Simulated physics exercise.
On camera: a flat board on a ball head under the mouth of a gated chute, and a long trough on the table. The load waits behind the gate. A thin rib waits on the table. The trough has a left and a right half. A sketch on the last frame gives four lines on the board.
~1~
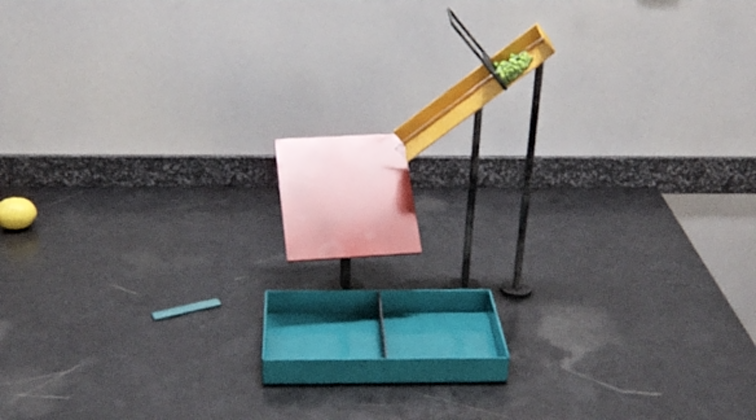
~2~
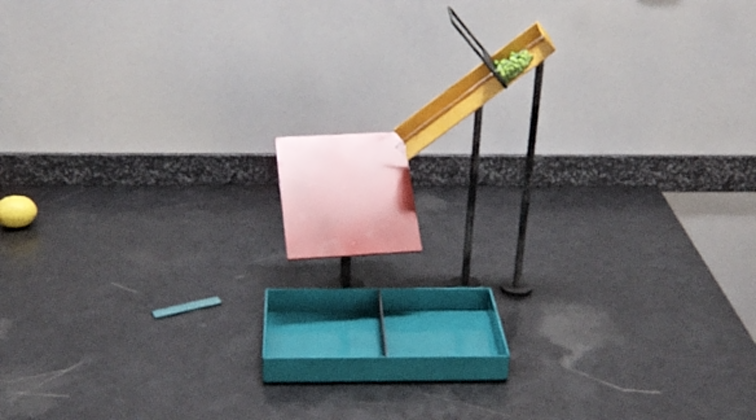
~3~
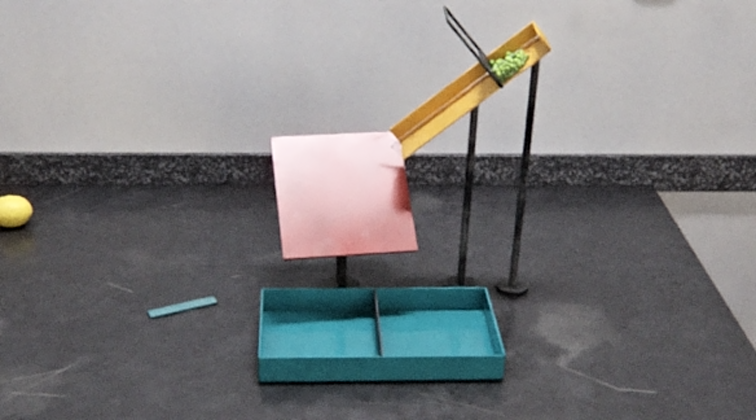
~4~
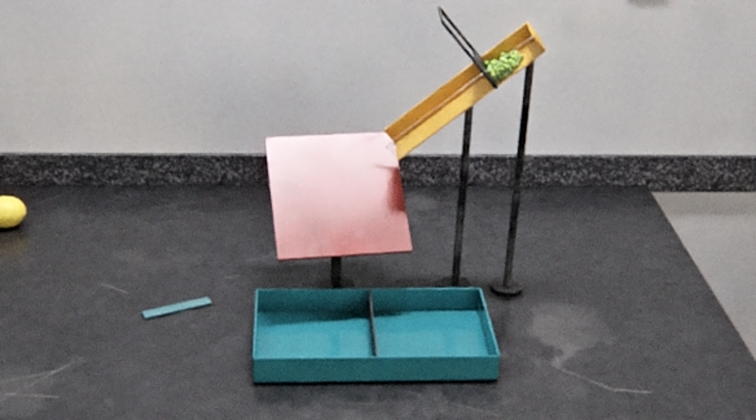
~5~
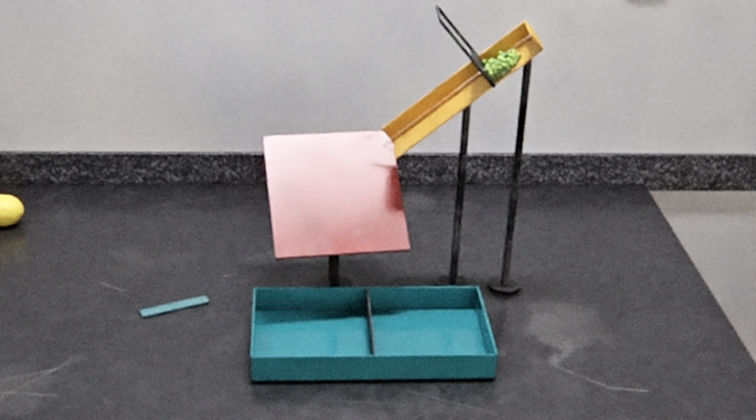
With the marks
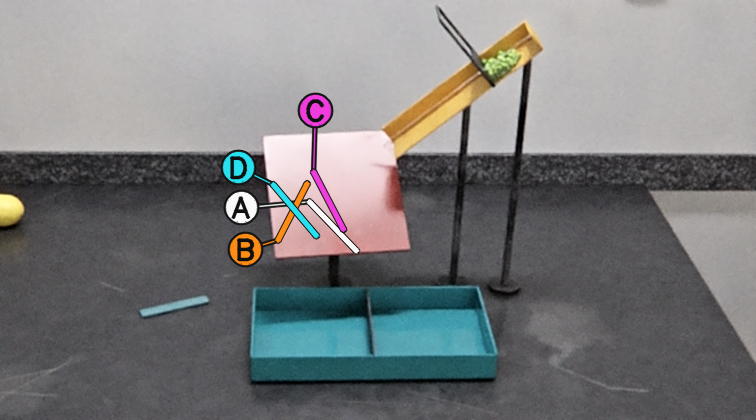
On a dark table, green peas stay behind a gate in a yellow chute.
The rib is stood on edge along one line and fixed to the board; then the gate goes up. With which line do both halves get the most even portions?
C works best here.
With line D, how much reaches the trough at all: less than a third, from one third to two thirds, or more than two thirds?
It is more than two thirds.
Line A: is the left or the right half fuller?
The right half.
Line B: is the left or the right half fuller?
The left half.
On the marked copy, line A from (309, 201) to (356, 250); line B from (307, 183) to (278, 240); line C from (313, 172) to (343, 229); line D from (273, 184) to (316, 235).
With A, of what is caught, about a quarter in the left half, most in the right.
With B, of what is caught, nearly all in the left half, a stray few in the right.
With C, of what is caught, about a third in the left half, about two thirds in the right.
With D, of what is caught, nearly all in the left half, a small part in the right.
